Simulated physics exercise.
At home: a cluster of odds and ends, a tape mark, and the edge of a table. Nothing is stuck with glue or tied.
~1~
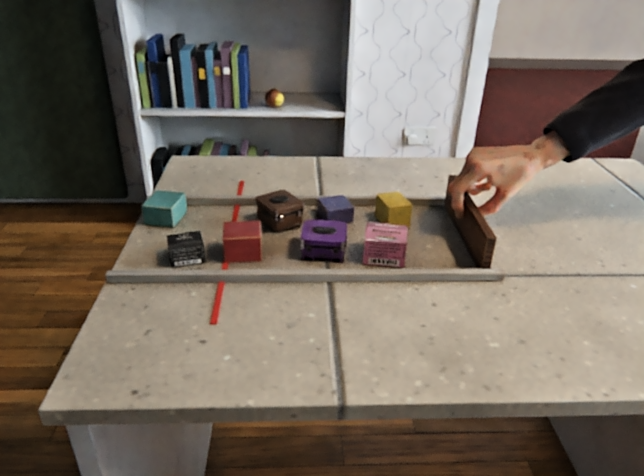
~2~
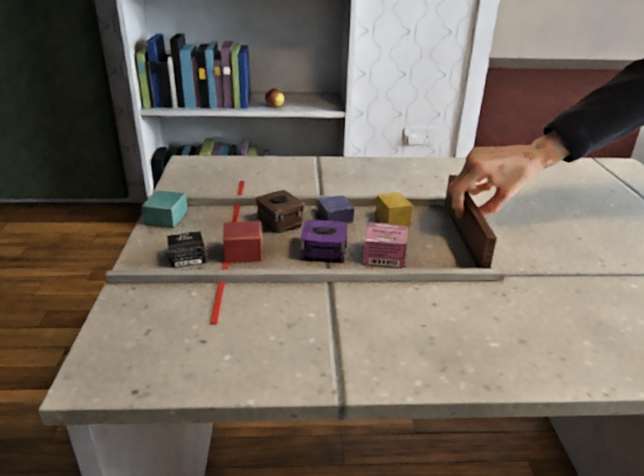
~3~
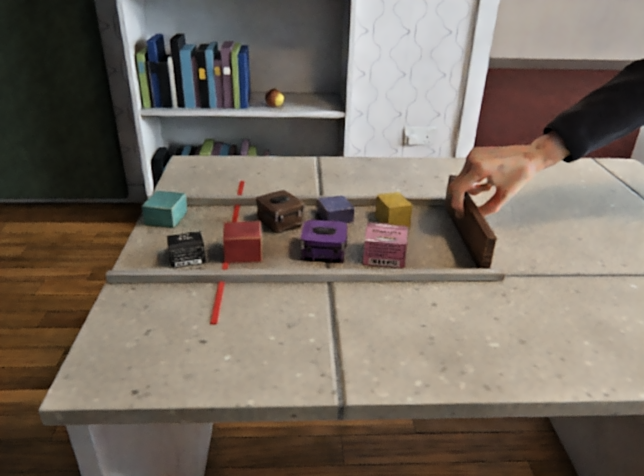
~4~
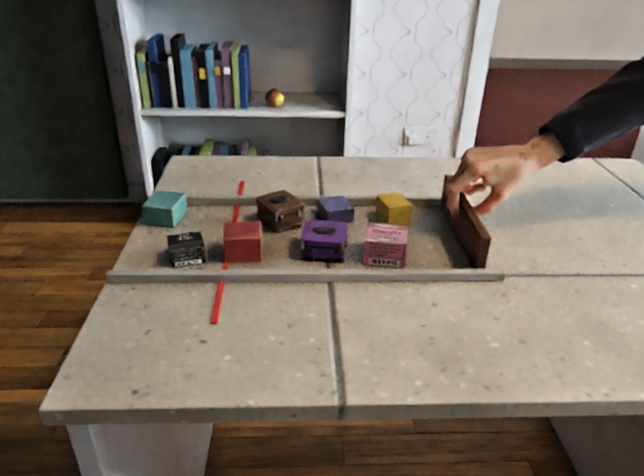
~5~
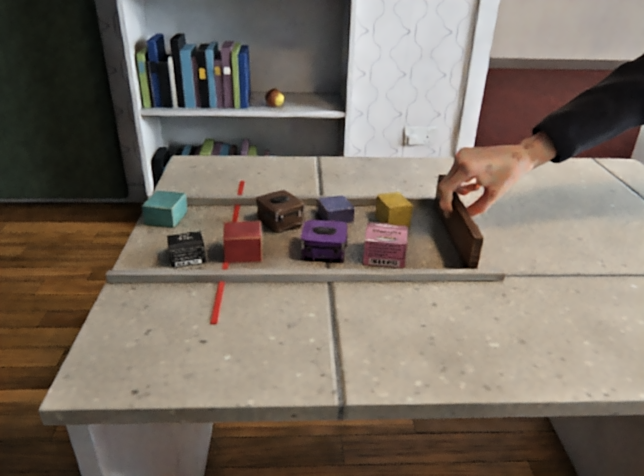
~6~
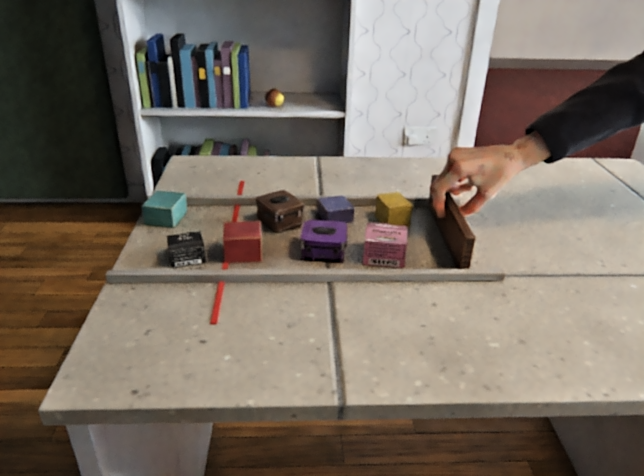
At first, a hand holds a brown board upright at the right end of a shallow channel on a table, with eight small colored blocks and boxes resting to its left near a red tape line. Then the hand slides the board slightly left, while the blocks stay still.
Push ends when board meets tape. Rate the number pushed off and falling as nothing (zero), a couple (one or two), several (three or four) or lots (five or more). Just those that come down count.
It is a couple.
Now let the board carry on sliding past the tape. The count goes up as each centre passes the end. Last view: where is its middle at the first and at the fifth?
I'd put it close to (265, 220) and later close to (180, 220).
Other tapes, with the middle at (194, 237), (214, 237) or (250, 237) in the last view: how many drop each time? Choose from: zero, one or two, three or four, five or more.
3 or 4; either one or two; one to two.
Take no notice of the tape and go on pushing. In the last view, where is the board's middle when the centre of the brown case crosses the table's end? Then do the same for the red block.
With the brown case it sits around (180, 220), with the red block around (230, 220).
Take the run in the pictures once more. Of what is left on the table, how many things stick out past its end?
The figure is 2.
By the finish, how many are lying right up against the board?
That number would be 2.
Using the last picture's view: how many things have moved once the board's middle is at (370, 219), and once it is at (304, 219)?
Tally at point one: 4; at point two: 7.
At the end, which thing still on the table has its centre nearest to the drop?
Red block.
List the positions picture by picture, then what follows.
In the first frame, turquoise block (165, 209); black box (186, 249); red block (243, 242); board (467, 220); tape (231, 237).
In the second frame, black box (186, 249); pink box (385, 245).
In the third frame, red block (243, 242); brown case (280, 211).
In the fourth frame, turquoise block (165, 209); board (463, 220).
In the fifth frame, black box (186, 249); yellow block (393, 211).
In the sixth frame, turquoise block (165, 209); black box (186, 249); red block (243, 242); board (448, 220); tape (231, 237).
Soon after, none off yet; turquoise block at rest near (165, 209); black box at rest near (186, 249); red block at rest near (243, 242).
Then, none off yet; turquoise block at rest near (165, 209); black box moved about its own width near (154, 249); red block moved about its own width near (192, 241).
At rest, the number that fall off is one or two; fallen, black box.
